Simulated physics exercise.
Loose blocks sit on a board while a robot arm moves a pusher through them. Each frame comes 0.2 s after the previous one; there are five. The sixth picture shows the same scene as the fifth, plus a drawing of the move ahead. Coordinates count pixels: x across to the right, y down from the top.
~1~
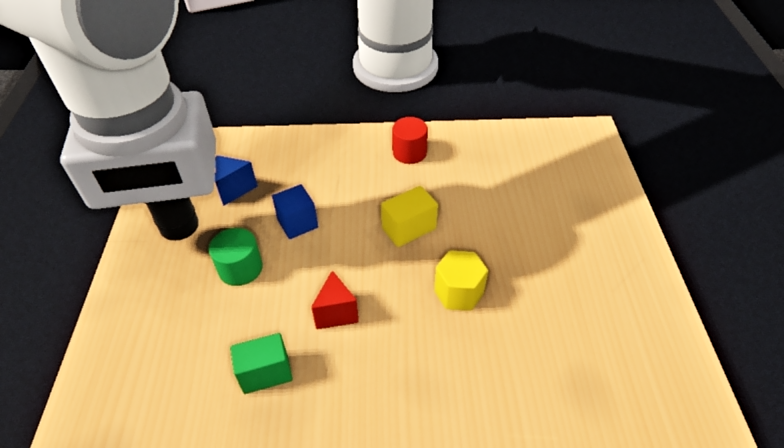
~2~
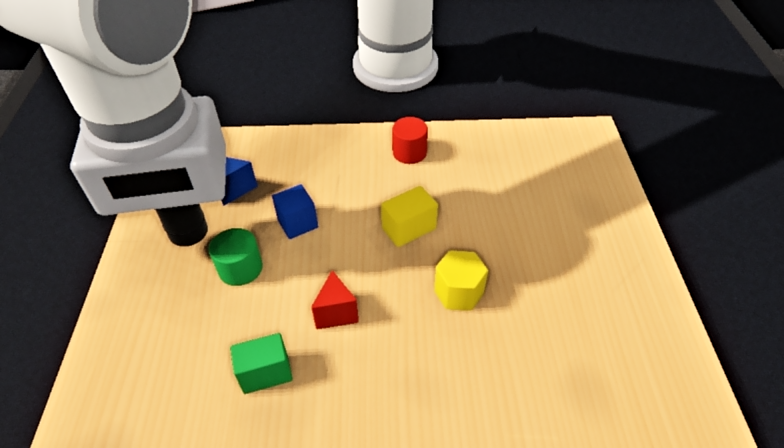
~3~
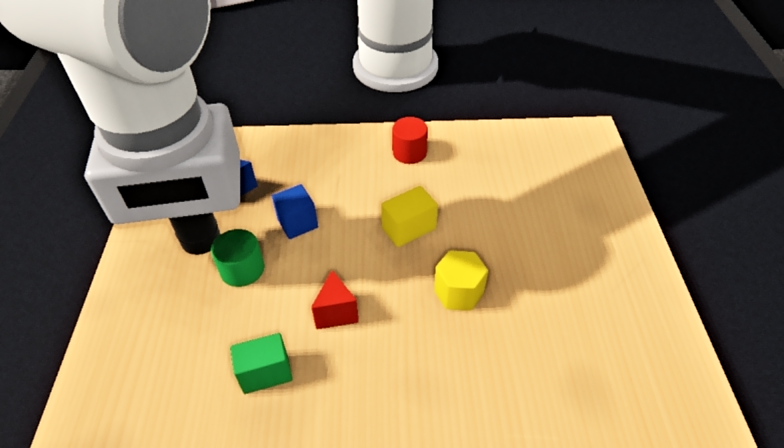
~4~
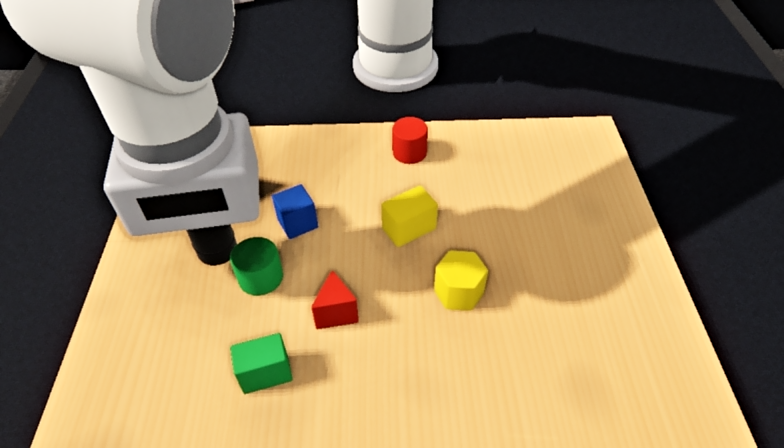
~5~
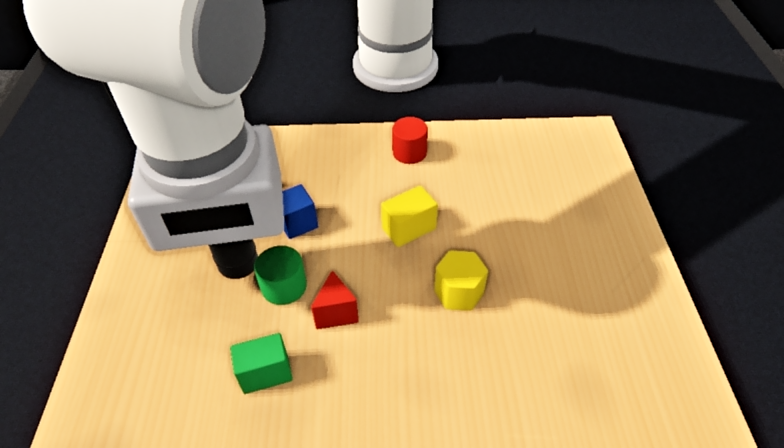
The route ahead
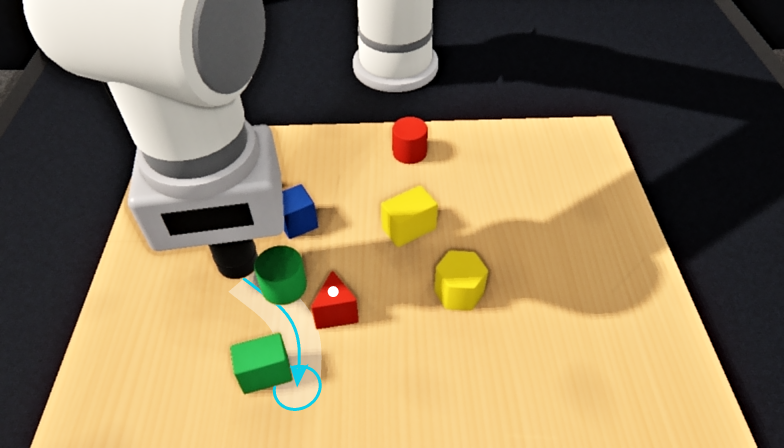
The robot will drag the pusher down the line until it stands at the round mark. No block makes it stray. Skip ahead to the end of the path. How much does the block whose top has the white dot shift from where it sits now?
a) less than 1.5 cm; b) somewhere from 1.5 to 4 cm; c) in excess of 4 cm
My answer is option b.
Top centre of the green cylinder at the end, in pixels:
It will end up at (327, 278).
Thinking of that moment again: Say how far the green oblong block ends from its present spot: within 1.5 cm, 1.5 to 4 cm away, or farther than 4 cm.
It ends 1.5 to 4 cm from its spot.
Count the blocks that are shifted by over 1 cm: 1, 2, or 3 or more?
Three or more.
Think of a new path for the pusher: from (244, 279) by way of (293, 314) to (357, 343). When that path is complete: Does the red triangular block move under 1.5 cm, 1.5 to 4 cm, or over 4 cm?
Over 4 cm.
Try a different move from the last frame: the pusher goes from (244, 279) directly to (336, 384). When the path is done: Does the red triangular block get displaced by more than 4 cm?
My answer is no.
Drawn move, from (244, 279) via (276, 304) and (298, 340), ending at (297, 387); the dot is on the red triangular block.
What follows on the original path. One third of the way, pusher at (273, 290); green cylinder at (316, 273); red triangular block at (345, 293), turned 30° clockwise.
Two thirds of the way, pusher at (294, 327); green oblong block at (256, 355); green cylinder at (327, 278); red triangular block at (357, 298), turned 25° clockwise.
At the end, pusher at (293, 374); green oblong block at (247, 379), turned 70° clockwise; green cylinder at (327, 278); blue square block still; red triangular block at (357, 298), turned 25° clockwise.
